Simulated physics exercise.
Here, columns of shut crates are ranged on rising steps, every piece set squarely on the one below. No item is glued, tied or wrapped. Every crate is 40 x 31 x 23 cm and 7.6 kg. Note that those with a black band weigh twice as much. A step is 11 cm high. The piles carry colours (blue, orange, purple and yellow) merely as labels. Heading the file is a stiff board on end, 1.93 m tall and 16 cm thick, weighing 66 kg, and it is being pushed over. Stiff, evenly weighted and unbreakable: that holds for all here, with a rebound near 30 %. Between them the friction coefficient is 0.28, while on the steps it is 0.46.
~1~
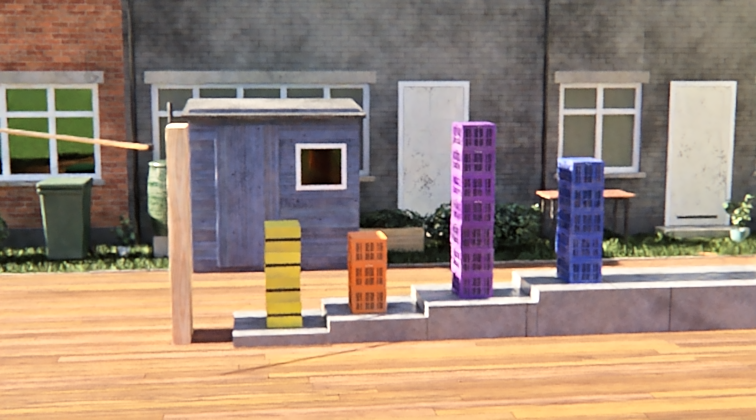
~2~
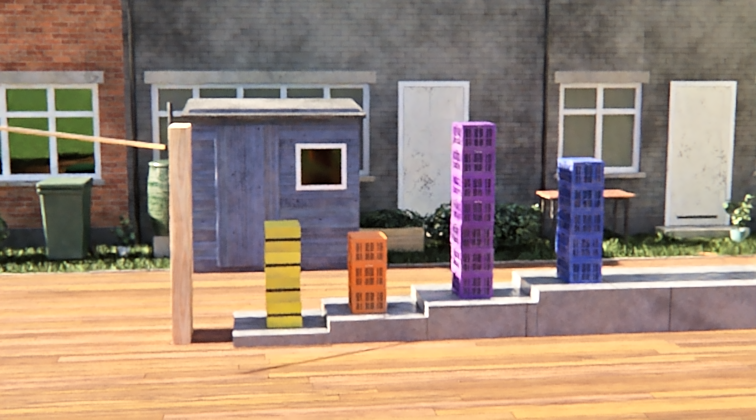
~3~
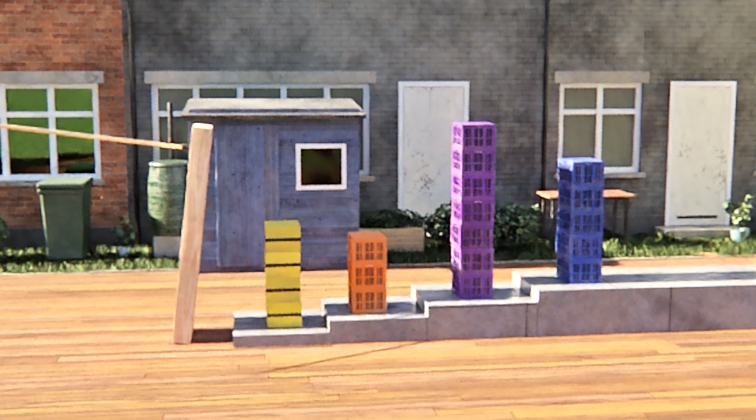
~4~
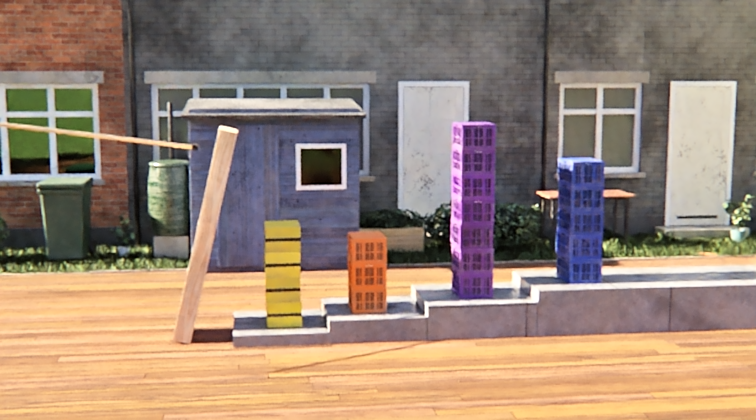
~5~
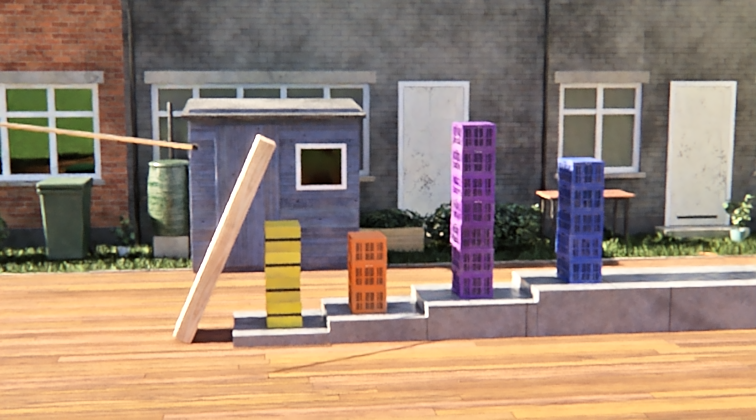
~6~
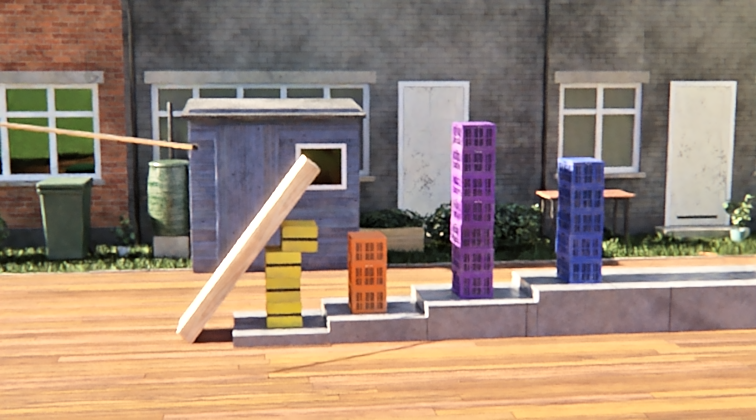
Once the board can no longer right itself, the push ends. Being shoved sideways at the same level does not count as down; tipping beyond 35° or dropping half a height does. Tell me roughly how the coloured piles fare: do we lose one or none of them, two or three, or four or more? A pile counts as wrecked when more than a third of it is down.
We lose two or three.
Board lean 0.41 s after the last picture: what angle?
At that time it leans about 55°.
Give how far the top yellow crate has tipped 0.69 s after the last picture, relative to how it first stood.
About 15°.
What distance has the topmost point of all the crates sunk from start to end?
About 0 cm lower.
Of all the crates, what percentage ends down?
Something near 20 percent.
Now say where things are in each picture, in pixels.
In the first frame (places mark the middle of the side facing us), pole end (150, 148) 13 cm short, board 0° from upright; top blue crate (588, 174); top yellow crate (283, 240); the rest undisturbed.
In the second frame, pole end (167, 148) 19 mm in, board 1° from upright; top yellow crate (283, 240).
In the third frame, pole end (184, 148) 17 cm in, board 7° from upright; top blue crate (588, 174); the rest undisturbed.
In the fourth frame, pole end (194, 147) 26 cm in, stopped, board 14° from upright; top blue crate (588, 174); the rest undisturbed.
In the fifth frame, pole end (194, 147) 26 cm in, stopped, board 24° from upright; top blue crate (588, 174); the rest undisturbed.
In the sixth frame, pole end (194, 147) 26 cm in, stopped, board 37° from upright; top yellow crate (300, 239) shifted 15 cm; top blue crate (588, 174); one has shifted.
Then, 0.17 s after the last picture, board 46° from upright; 1 of the 19 crates down; top yellow crate leaning 37°, 7 cm lower.
Then, 0.41 s after the last picture, board 56° from upright; 1 of the 19 crates down; top yellow crate leaning 53°, 13 cm lower; top orange crate leaning 6°.
Then, 0.69 s after the last picture, board 62° from upright; 4 of the 19 crates down; top orange crate leaning 51°, 26 cm lower; top yellow crate leaning 15°, 29 cm lower.
At rest, board 66° from upright; 4 of the 19 crates down; top orange crate on its side; top yellow crate leaning 6°, 34 cm lower. Wrecked, orange and yellow. As the last picture would show them, middles, top orange crate near (445, 280), top yellow crate near (372, 270).
